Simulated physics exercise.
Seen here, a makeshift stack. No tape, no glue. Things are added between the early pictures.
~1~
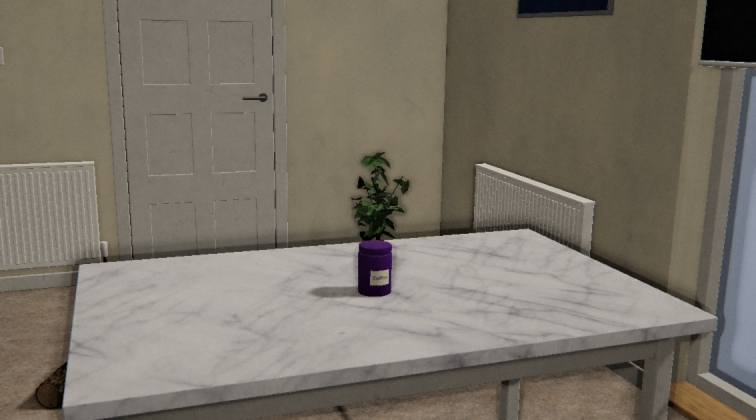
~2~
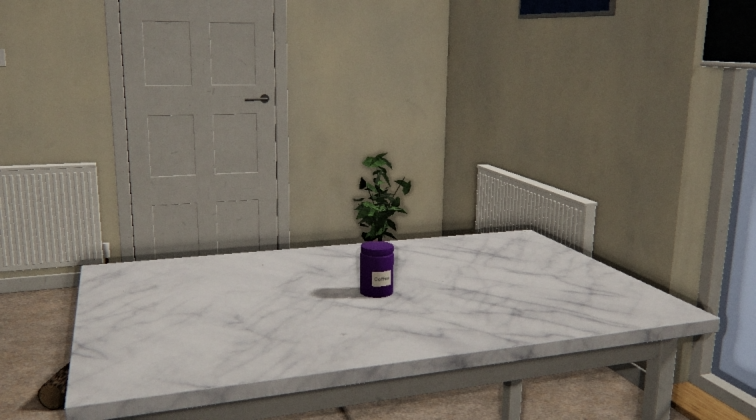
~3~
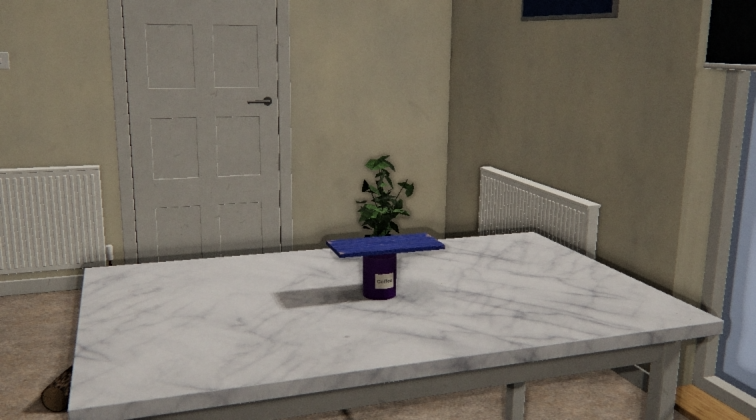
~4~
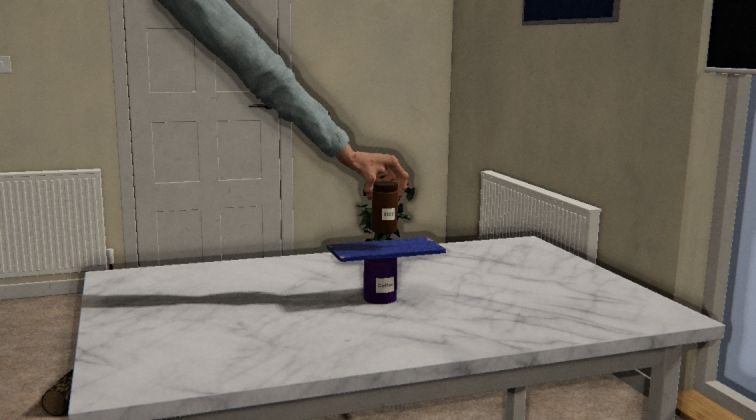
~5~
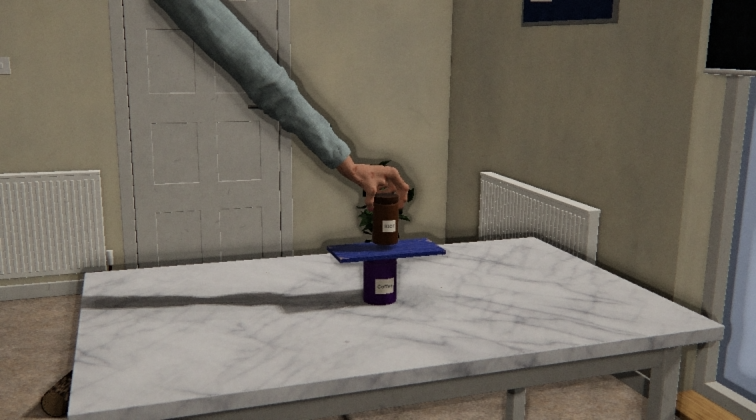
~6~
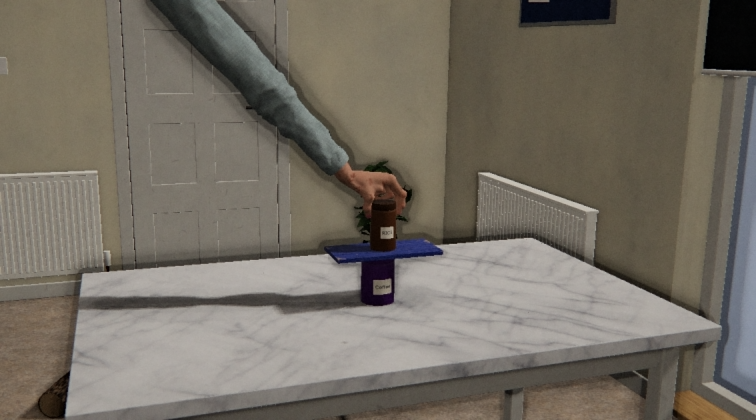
A purple jar on a marble table, a blue board appearing across its top and a hand lowering a brown jar onto it.
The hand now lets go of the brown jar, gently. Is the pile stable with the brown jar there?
Outcome: The stack keeps its balance.
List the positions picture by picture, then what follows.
The last thing is not in view yet, in the first frame.
The last thing is not in view yet, in the second frame.
The last thing is not in view yet; blue board (385, 245), in the third frame.
On its way; brown jar (385, 207); blue board (386, 249), in the fourth frame.
On its way; brown jar (386, 219); blue board (386, 250), in the fifth frame.
Set down, still held; brown jar (383, 225); blue board (384, 251), in the sixth frame.
Then, 0.50 s later than the last frame, all is still.
Then, 1.30 s later than the last frame, brown jar resting near (383, 226).
When it is over, all 3 as before. End places, in pixels of the last picture, brown jar near (383, 226). The stack holds.
